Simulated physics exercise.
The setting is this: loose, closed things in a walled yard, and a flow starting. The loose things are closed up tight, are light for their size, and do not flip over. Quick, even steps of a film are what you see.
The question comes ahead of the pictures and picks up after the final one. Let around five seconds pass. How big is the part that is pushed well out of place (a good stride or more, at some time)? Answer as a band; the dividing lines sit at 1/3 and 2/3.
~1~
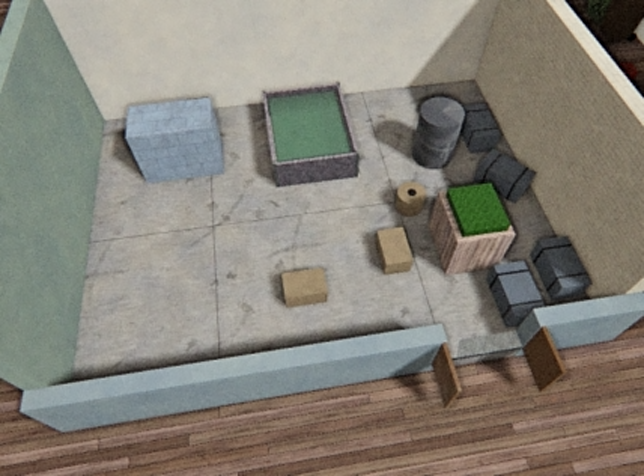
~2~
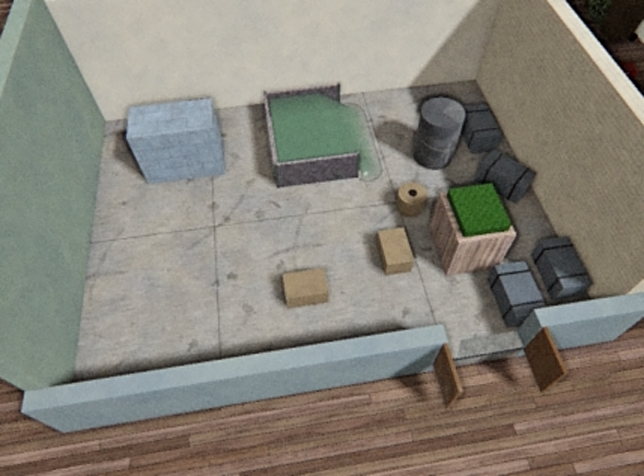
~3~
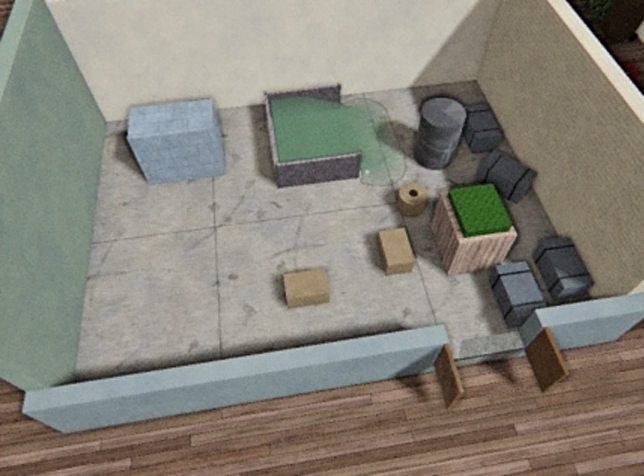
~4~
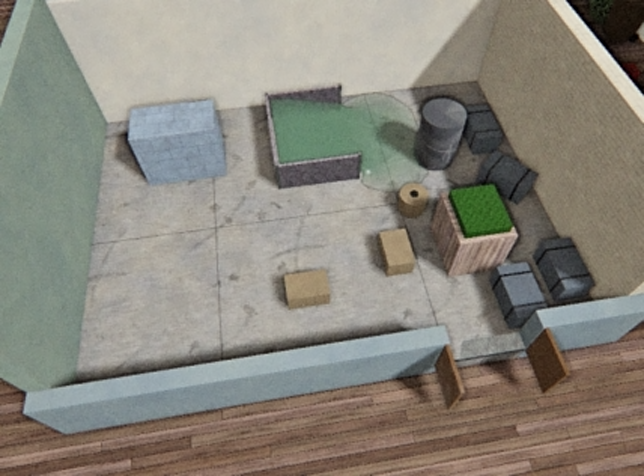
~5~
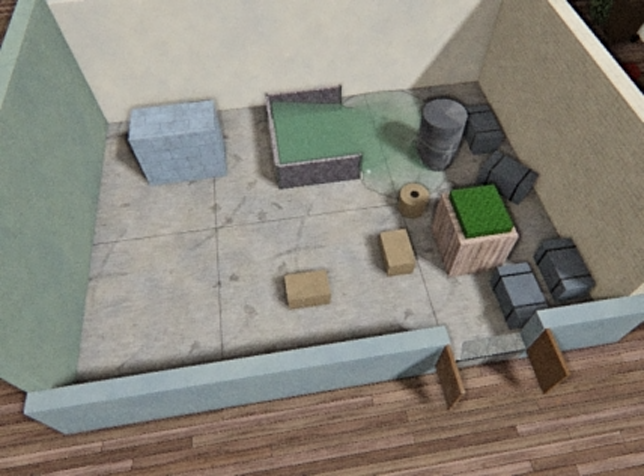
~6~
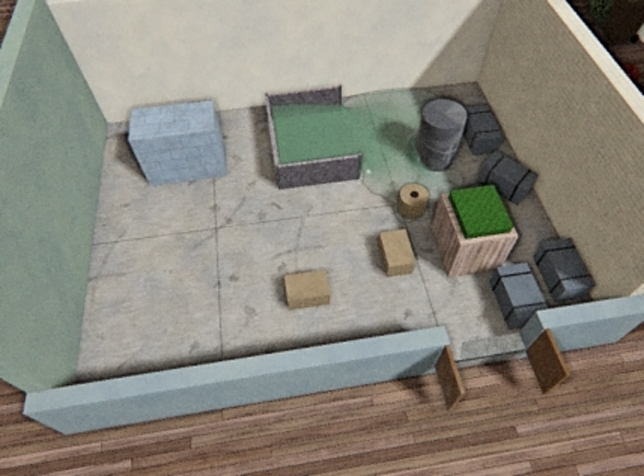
1/3 to 2/3.
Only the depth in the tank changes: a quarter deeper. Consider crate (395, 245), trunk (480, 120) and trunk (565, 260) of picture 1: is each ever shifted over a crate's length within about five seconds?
The first one: Doesn't reach it. The second: Reaches it. The third: Reaches it.
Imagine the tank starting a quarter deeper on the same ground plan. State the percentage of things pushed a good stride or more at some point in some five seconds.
Share moved that far: Approx. 60 %.
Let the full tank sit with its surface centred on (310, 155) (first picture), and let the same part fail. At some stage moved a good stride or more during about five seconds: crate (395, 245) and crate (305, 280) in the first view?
One by one, the first came up short and the second came up short.
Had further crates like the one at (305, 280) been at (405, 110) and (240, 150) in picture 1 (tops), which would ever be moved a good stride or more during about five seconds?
In order: Shoved clear, then hardly budges.
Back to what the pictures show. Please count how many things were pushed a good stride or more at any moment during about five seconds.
It comes out at 4.
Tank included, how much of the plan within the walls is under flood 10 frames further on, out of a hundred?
Roughly 30 per cent.
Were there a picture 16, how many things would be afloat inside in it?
My tally gives 1.
A moment on, 0 of 8 are well off their spots; 0 afloat.
Next, 1 of 8 are well off their spots; 1 afloat.
Later, 3 of 8 are well off their spots; 3 afloat.
In the end, 4 of 8 are well off their spots, and 4 have been at some point; 4 afloat.
